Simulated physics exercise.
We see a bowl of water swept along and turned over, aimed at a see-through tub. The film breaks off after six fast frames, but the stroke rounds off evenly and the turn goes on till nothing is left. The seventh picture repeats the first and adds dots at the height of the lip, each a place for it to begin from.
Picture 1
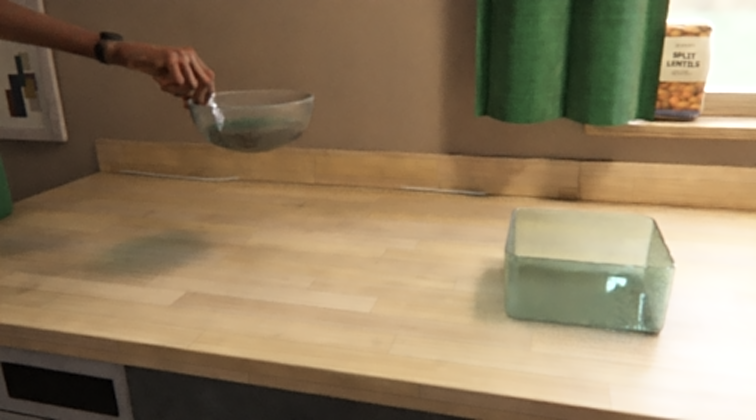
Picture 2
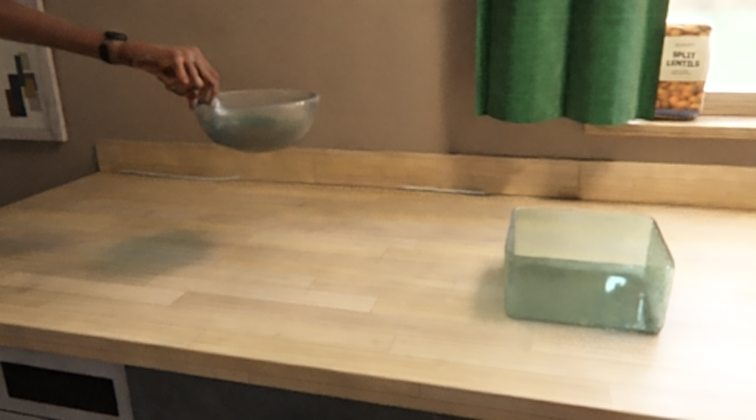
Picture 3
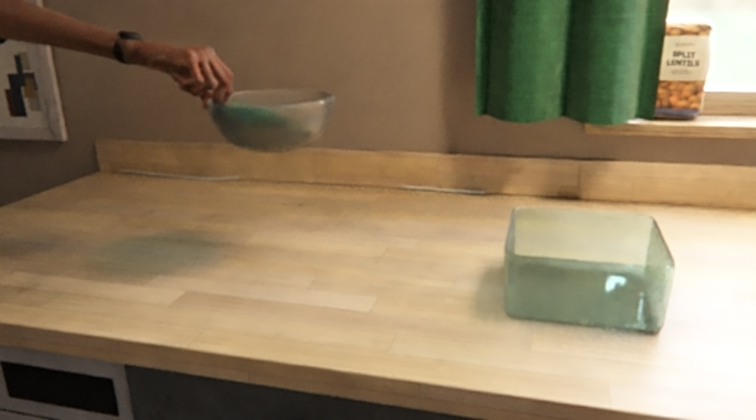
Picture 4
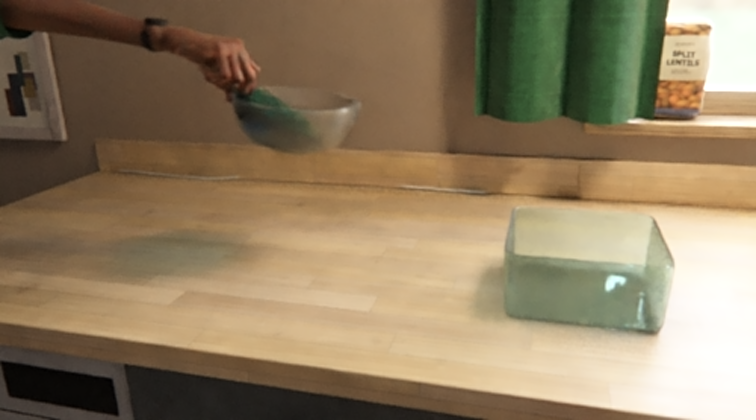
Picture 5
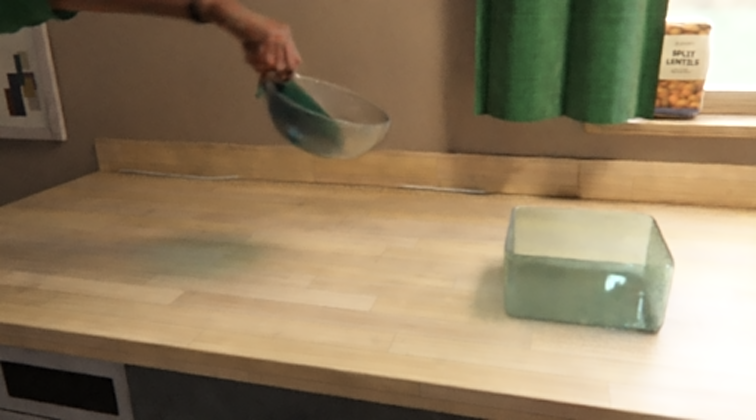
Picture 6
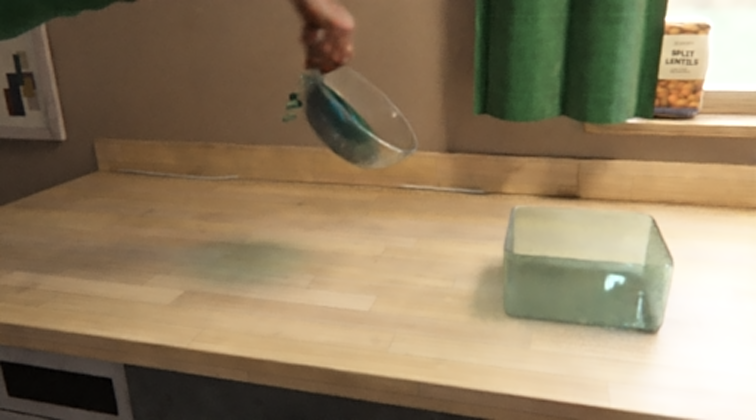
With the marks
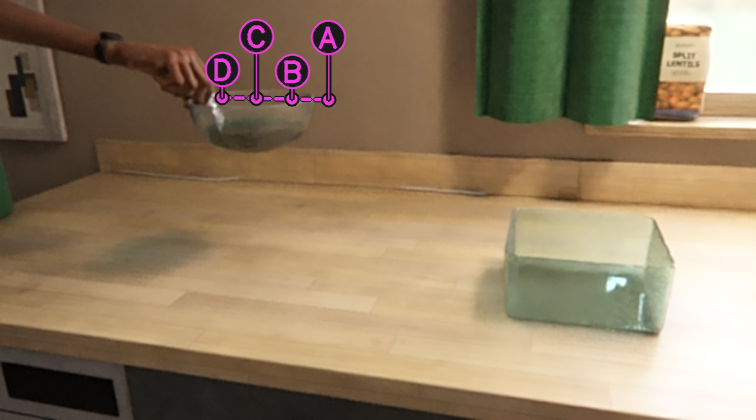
A glass bowl of water moving right above a wooden counter, a hand tilting it steeply, with a clear tub standing at right.
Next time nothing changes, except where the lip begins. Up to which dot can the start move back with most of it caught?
It is A.
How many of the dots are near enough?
One of the four.
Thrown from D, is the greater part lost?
Yes.
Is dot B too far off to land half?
Yes, it does.
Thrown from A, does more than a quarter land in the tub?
Yes, it does.
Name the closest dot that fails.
It is B.
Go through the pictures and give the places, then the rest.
Upright, lip at (307, 99); tub from (504, 315) to (663, 332); nothing has left yet.
Upright, lip at (312, 99); nothing has left yet.
Upright, lip at (328, 99); nothing has left yet.
Tipped about 6°, lip at (354, 106); water is over the rim, down to (251, 92).
Tipped about 21°, lip at (387, 123); water is over the rim, down to (262, 95).
Tipped about 42°, lip at (414, 148); water is over the rim, down to (290, 119).
On the marked copy, A at (328, 99); B at (292, 99); C at (256, 98); D at (222, 97).
With A, about 68 % lands in the tub, 21 % falls short and 11 % goes beside or beyond.
With B, about 31 % lands in the tub, 59 % falls short and 10 % goes beside or beyond.
With C, about 8 % lands in the tub, 86 % falls short and 6 % goes beside or beyond.
With D, about 0 % lands in the tub, 96 % falls short and 4 % goes beside or beyond.
